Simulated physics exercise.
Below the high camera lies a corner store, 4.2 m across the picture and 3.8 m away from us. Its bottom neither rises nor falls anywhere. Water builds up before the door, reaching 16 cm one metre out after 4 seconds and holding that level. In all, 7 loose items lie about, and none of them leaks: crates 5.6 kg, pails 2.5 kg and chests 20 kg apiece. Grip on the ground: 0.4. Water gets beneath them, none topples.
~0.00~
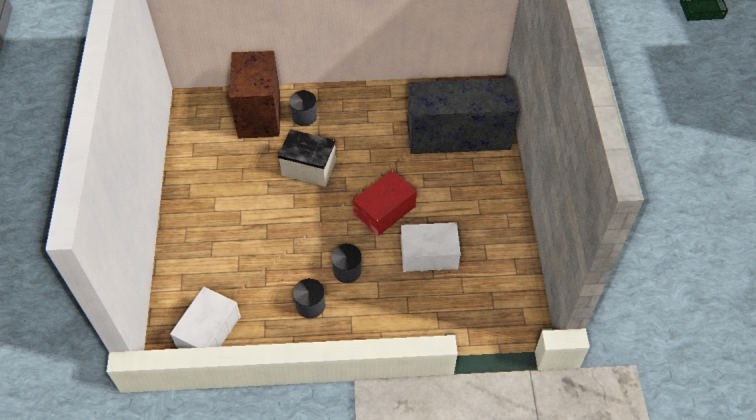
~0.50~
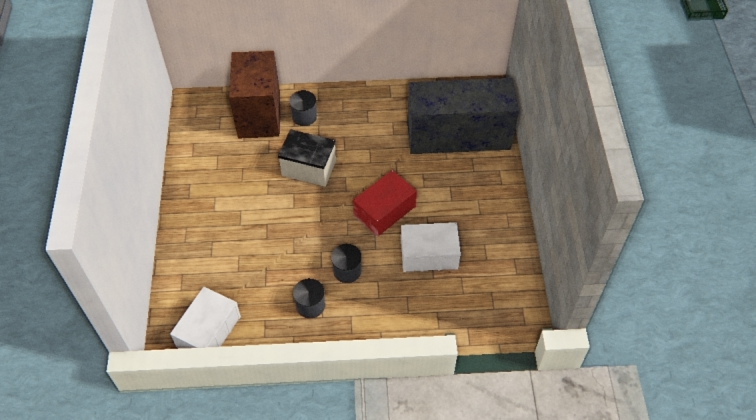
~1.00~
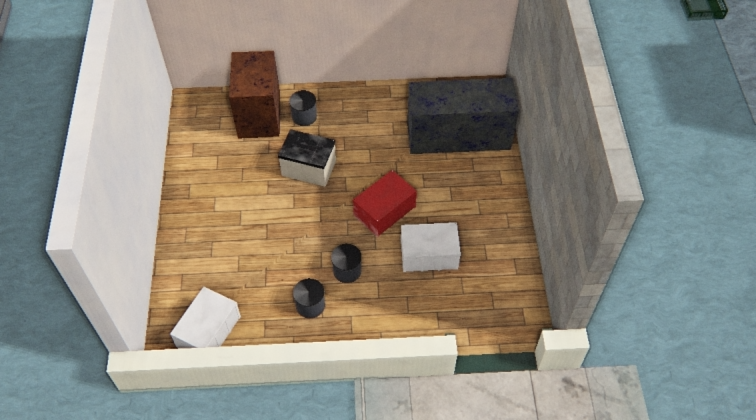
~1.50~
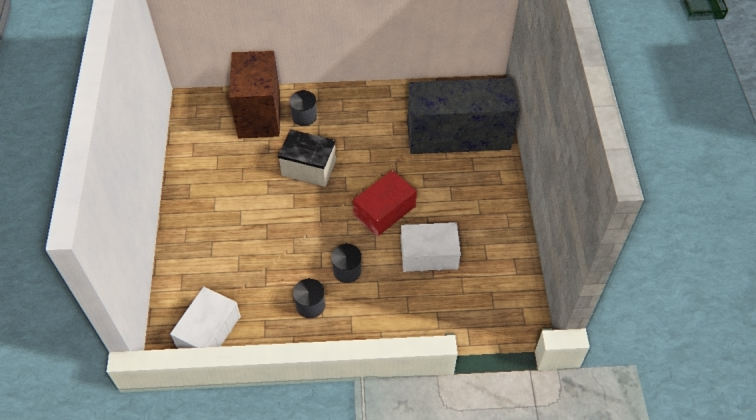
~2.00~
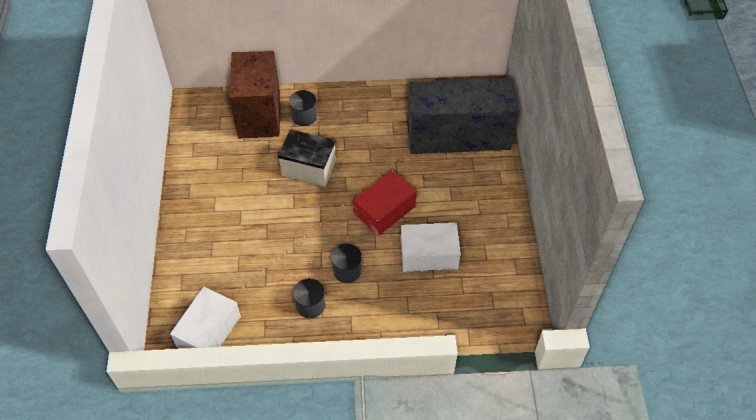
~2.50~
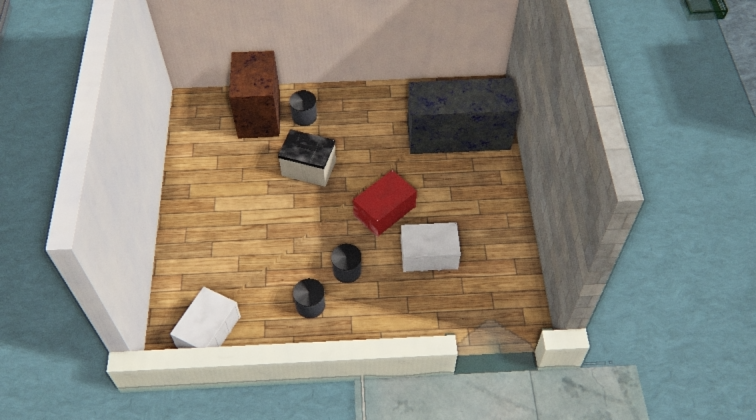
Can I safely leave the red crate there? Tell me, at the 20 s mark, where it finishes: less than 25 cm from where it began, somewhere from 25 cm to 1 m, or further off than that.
It finishes more than 1 m away.
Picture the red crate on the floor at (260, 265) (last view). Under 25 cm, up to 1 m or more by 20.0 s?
Here it goes just a bit.
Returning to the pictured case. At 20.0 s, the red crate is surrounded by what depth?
Roughly 11 cm deep.
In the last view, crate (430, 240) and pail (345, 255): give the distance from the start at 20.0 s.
Respectively 250 and 50 cm.
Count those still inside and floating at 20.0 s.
I get 6.
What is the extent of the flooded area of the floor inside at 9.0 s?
About 13 m2 is covered.
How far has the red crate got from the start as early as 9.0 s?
About 100 cm by then.
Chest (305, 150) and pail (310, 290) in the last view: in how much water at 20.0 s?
First roughly 7 cm, second roughly 6 cm.
After 4.0 s the red crate is near (385, 195), 0.0 m from its start, aground; 0 afloat.
After 9.0 s the red crate is near (350, 133), 1.0 m from its start, aground; 2 afloat.
After 16.0 s the red crate is near (377, 85), 1.6 m from its start, afloat; 6 afloat.
After 20.0 s the red crate is near (384, 92), 1.4 m from its start, afloat; 6 afloat.
